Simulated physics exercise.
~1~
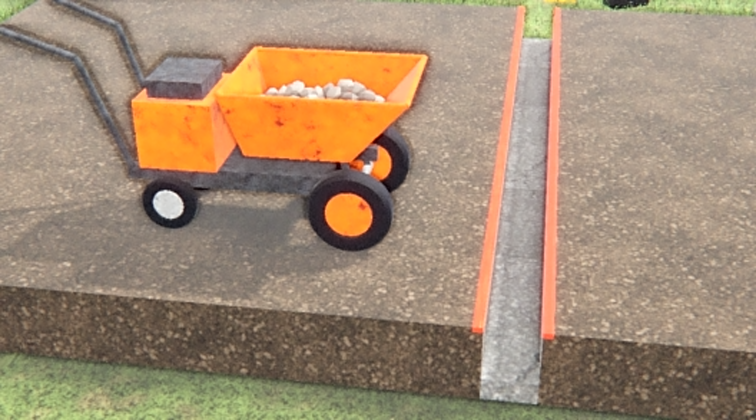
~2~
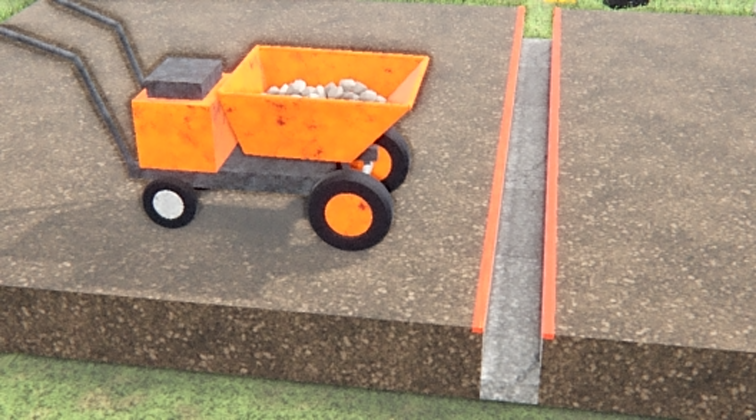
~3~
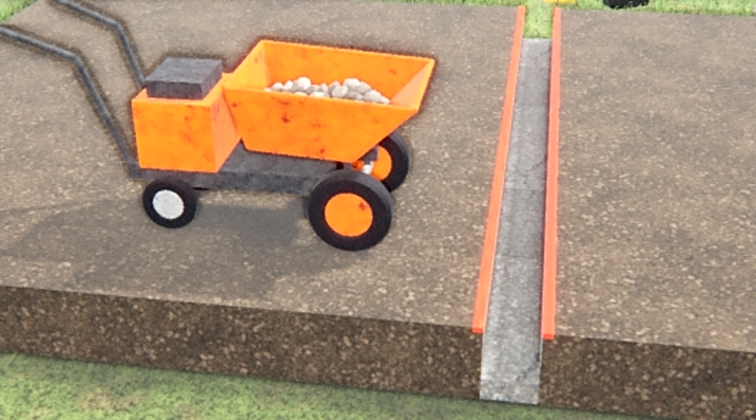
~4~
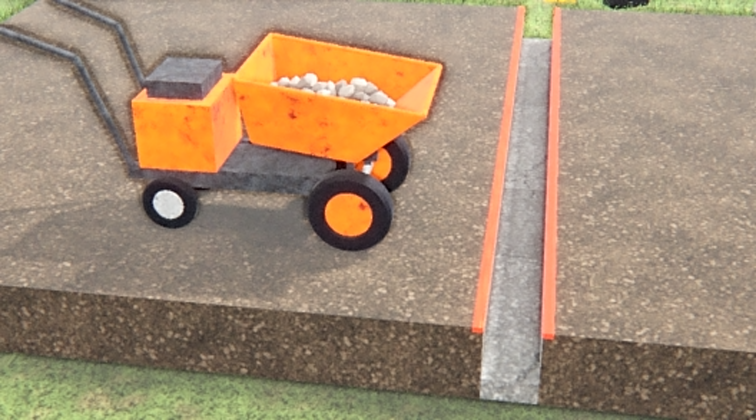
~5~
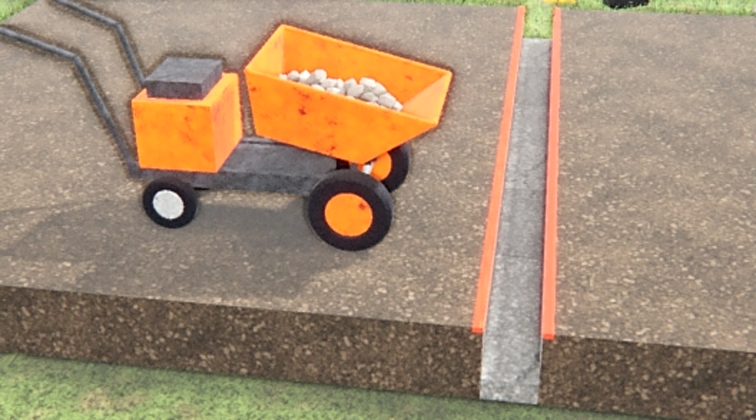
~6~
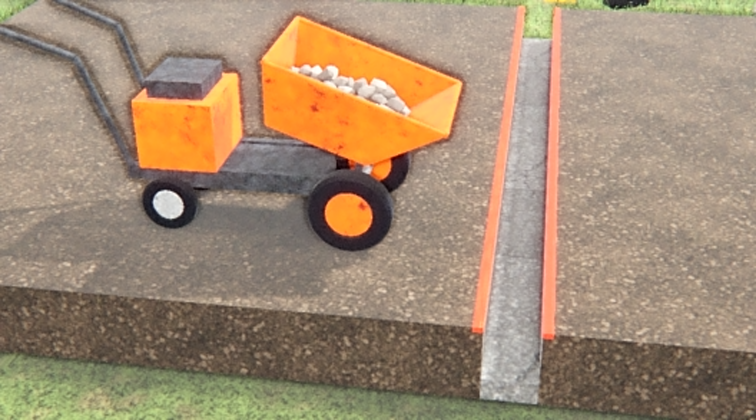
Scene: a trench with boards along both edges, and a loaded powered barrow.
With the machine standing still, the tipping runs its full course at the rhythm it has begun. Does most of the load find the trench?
Yes.
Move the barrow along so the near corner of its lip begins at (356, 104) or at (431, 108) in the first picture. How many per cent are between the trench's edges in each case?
Estimates, in order: 30 % then 90 %.
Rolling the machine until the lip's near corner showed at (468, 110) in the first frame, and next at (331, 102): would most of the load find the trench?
Position 1 falls short of half; position 2 falls short of half.
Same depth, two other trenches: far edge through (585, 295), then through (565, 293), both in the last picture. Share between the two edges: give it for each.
The first case gives close to 100 per cent and the second close to 100 per cent.
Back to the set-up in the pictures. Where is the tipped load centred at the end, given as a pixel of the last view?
I'd mark it at roughly (519, 262).
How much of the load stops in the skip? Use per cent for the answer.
Close to 0 percent.
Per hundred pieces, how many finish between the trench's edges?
My estimate is some 100 %.
Soon after the last picture, skip tipped steeply; all in the skip.
A little later, skip tipped steeply; most in the skip; a stray few short of the trench; a small part in or heaped over the trench.
Later still, skip tipped right over; a small part in the skip; a stray few short of the trench; nearly all in or heaped over the trench.
By the end, skip tipped right over; a stray few short of the trench; nearly all in or heaped over the trench; none beyond it.
